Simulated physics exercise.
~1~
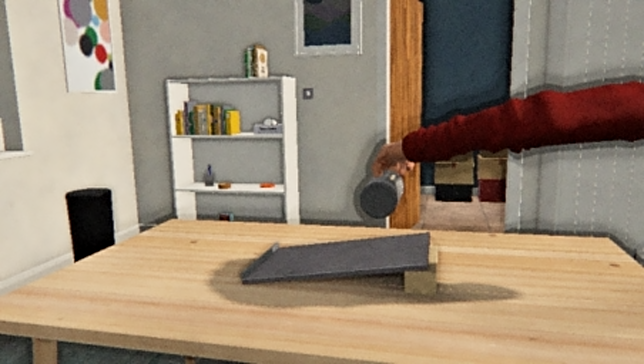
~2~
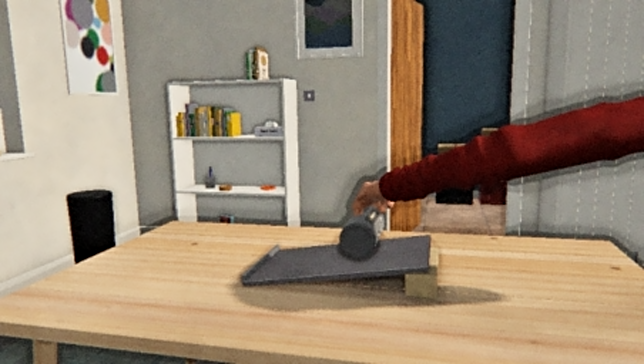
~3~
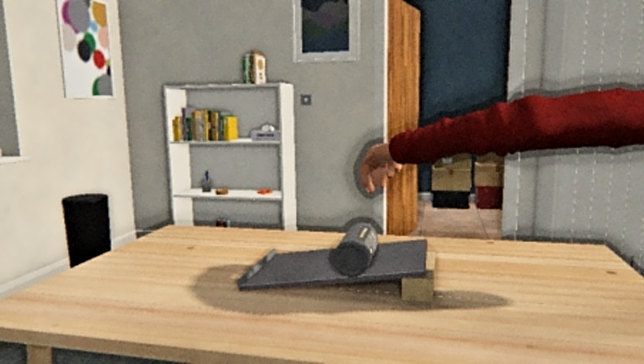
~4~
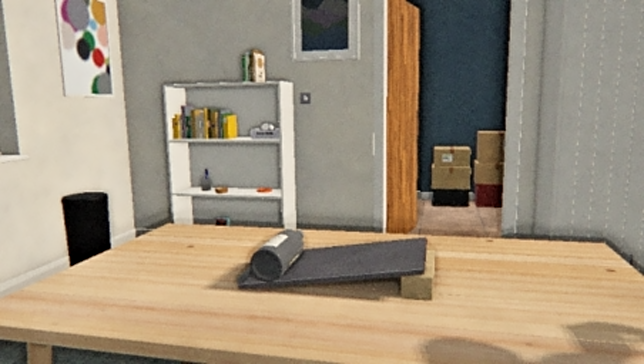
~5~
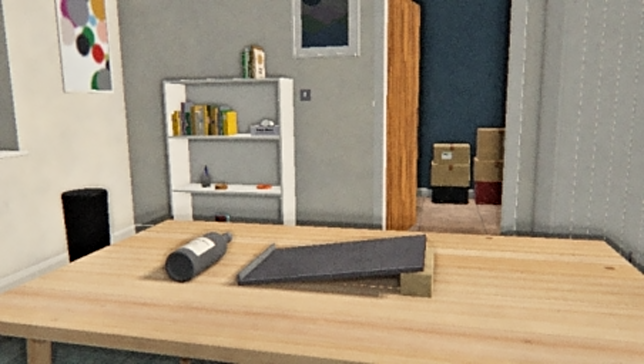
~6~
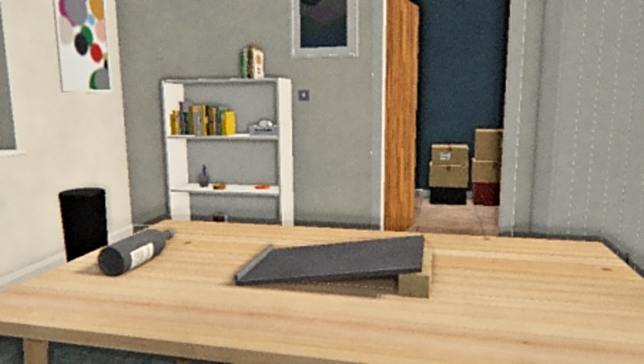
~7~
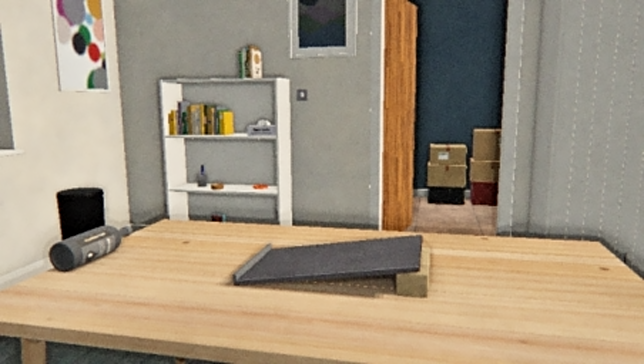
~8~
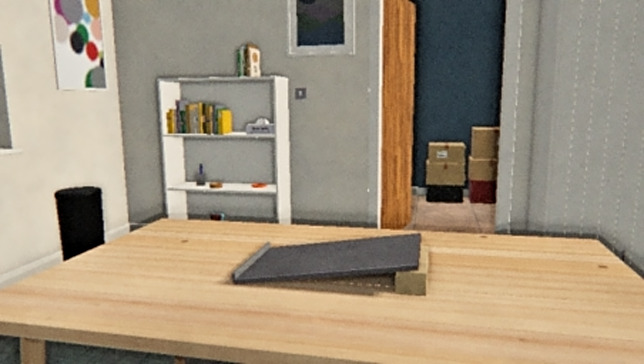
The footage shows a hand in a red sleeve placing a grey bottle on its side on a sloping board propped on a block, then letting go. The bottle rolls down to the left, off the board and across the wooden table, until it is out of view.
